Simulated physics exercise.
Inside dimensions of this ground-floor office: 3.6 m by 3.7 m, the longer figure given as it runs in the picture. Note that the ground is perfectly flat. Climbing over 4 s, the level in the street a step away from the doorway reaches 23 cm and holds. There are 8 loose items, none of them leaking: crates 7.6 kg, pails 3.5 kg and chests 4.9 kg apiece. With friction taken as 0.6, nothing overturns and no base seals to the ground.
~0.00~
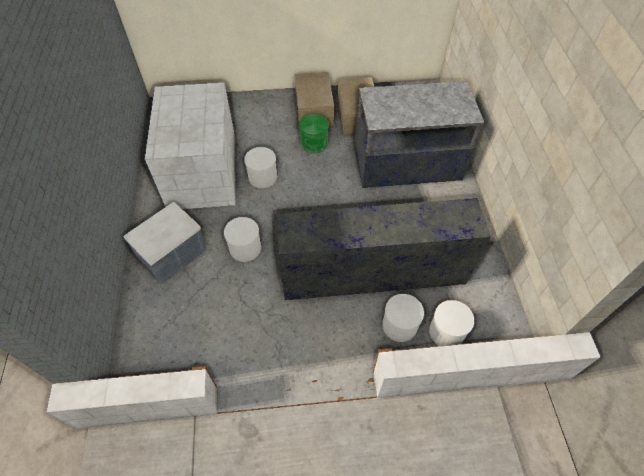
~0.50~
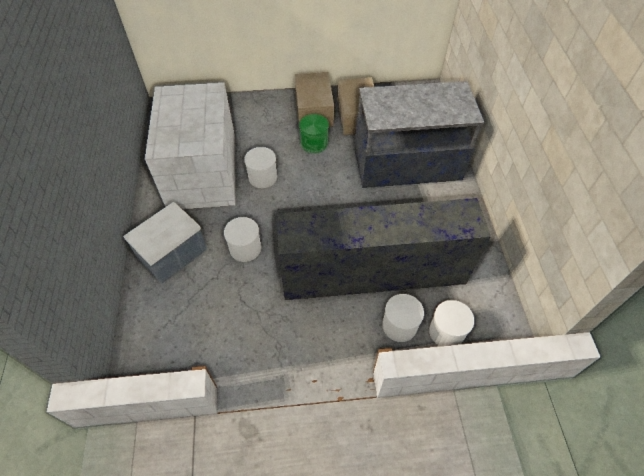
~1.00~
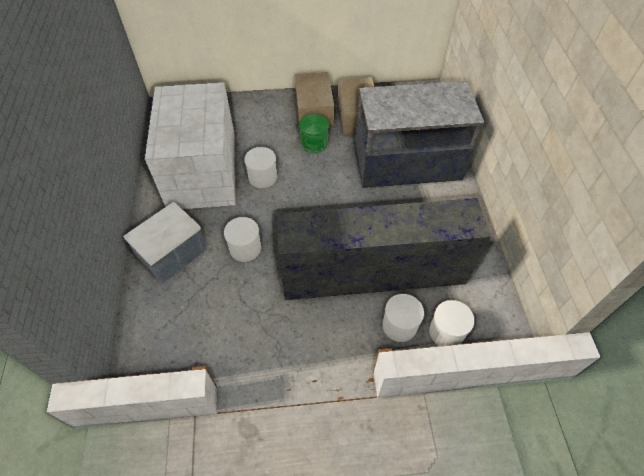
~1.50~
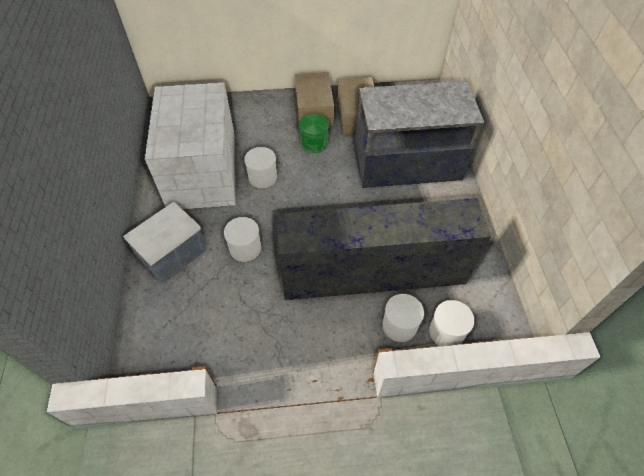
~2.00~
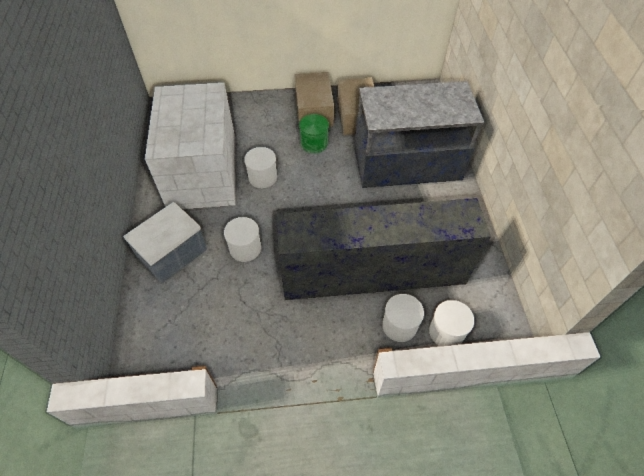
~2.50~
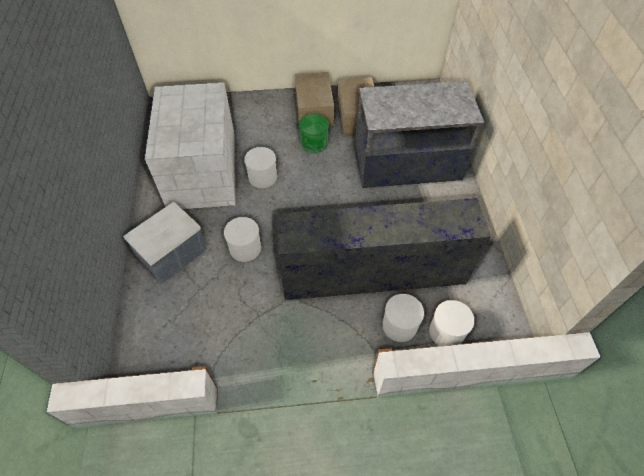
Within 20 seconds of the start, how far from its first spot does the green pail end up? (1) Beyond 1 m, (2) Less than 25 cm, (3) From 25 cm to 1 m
3, from 25 cm to 1 m.
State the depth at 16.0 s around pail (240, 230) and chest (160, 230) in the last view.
Depth approx. 18 cm / 18 cm.
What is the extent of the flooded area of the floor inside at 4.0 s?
Roughly 3.5 m2 of it is wet.
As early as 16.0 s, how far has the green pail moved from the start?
Shift by then: About 50 cm.
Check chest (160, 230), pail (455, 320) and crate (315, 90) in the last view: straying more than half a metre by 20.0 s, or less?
Order as asked: Within, above, above.
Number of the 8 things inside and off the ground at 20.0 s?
8.
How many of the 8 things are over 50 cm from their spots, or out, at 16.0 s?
The number I get is 5.
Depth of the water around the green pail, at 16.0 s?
I'd say around 18 cm.
After 4.0 s the green pail is near (314, 124), 0.0 m from its start, aground; 0 afloat.
After 9.0 s the green pail is near (352, 105), 0.5 m from its start, afloat; 8 afloat.
After 16.0 s the green pail is near (340, 92), 0.5 m from its start, afloat; 8 afloat.
After 20.0 s the green pail is near (269, 153), 0.7 m from its start, afloat; 8 afloat.
